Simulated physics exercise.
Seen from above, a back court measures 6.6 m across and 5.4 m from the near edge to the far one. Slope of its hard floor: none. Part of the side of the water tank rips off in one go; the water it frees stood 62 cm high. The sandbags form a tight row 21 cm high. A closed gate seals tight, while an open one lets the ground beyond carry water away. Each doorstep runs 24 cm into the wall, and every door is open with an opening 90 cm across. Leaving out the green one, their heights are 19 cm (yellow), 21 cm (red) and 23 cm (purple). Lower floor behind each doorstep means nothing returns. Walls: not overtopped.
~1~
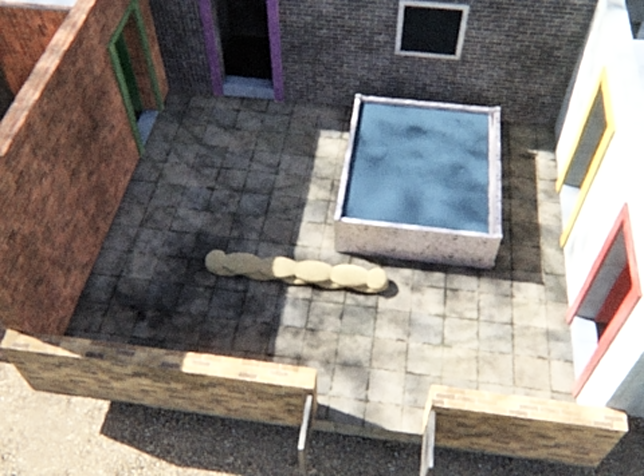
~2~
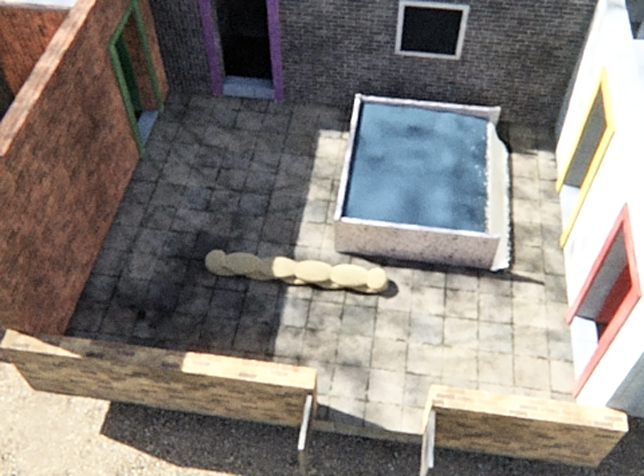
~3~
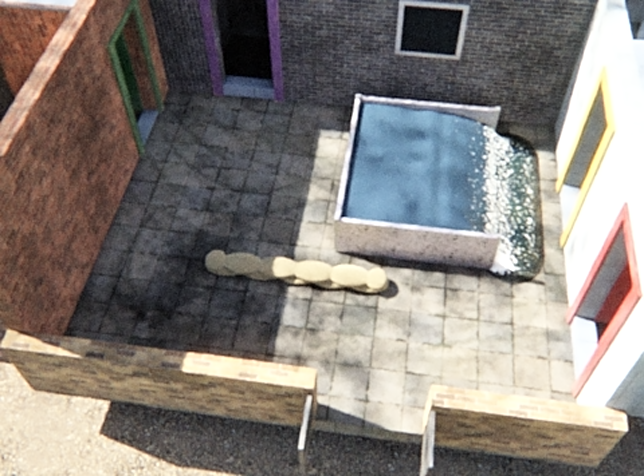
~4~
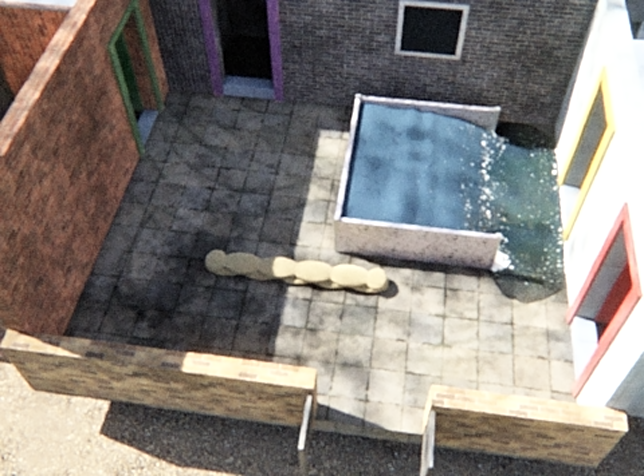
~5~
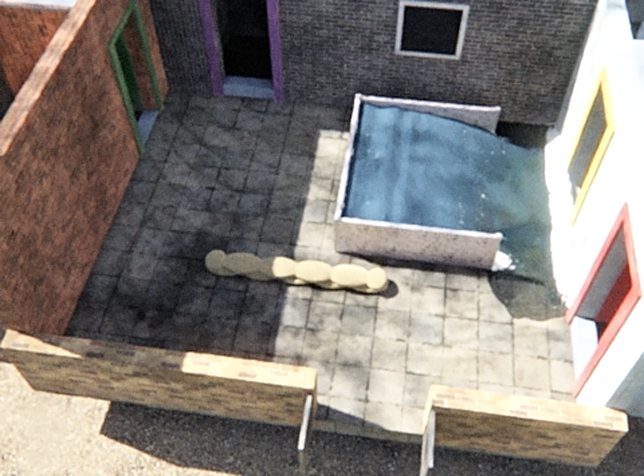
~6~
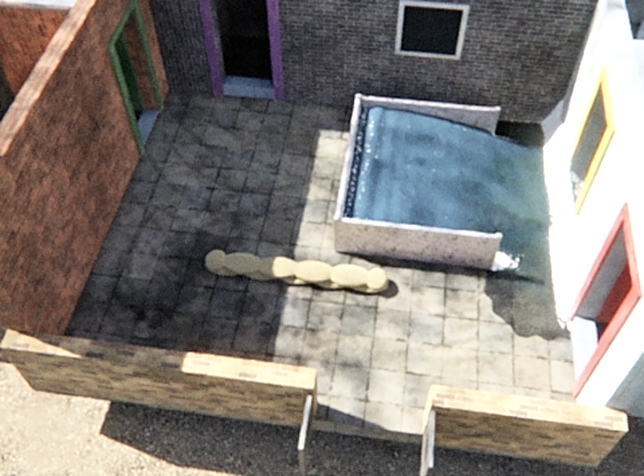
Water bursts from the right side of a raised tank and spreads across the paved courtyard.
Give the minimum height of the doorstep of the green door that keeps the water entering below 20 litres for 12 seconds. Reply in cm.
Minimum height: About 13 cm.
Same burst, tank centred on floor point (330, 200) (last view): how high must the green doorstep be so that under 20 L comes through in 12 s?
About 10.5 cm.
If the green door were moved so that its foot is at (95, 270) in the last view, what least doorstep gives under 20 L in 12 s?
11.0 cm.
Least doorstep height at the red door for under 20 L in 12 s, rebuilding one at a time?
Door red, min height approx. 11.0 cm.
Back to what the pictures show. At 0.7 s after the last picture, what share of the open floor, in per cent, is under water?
I'd say near 15 percent.
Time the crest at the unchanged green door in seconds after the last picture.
At roughly 3.5 s.
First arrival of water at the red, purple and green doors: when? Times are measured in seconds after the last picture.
Red = 0.1 s, purple = 1.8 s, green = 2.6 s.
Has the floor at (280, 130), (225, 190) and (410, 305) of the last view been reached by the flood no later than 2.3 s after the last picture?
In order: Soaked, untouched, untouched.
Then, 0.7 s after the last picture water covers 15 % of the floor, deepest (52 cm) near (549, 132); it has not reached the green door.
Then, 2.3 s after the last picture water covers 40 % of the floor, deepest (32 cm) near (570, 421); it has not reached the green door.
Then, 11.3 s after the last picture water covers 95 % of the floor, deepest (13 cm) near (236, 110); 9 cm at the green door, 103 litres in over its 6 cm doorstep.
At the green door as built, the water peaked near 16 cm, 3.3 s after the last picture.
Run again over the same 12 s with other heights there, 38 litres in over 10.5 cm, 12 litres over 14.5 cm. The limit of 20 litres is kept from about 13 cm up.
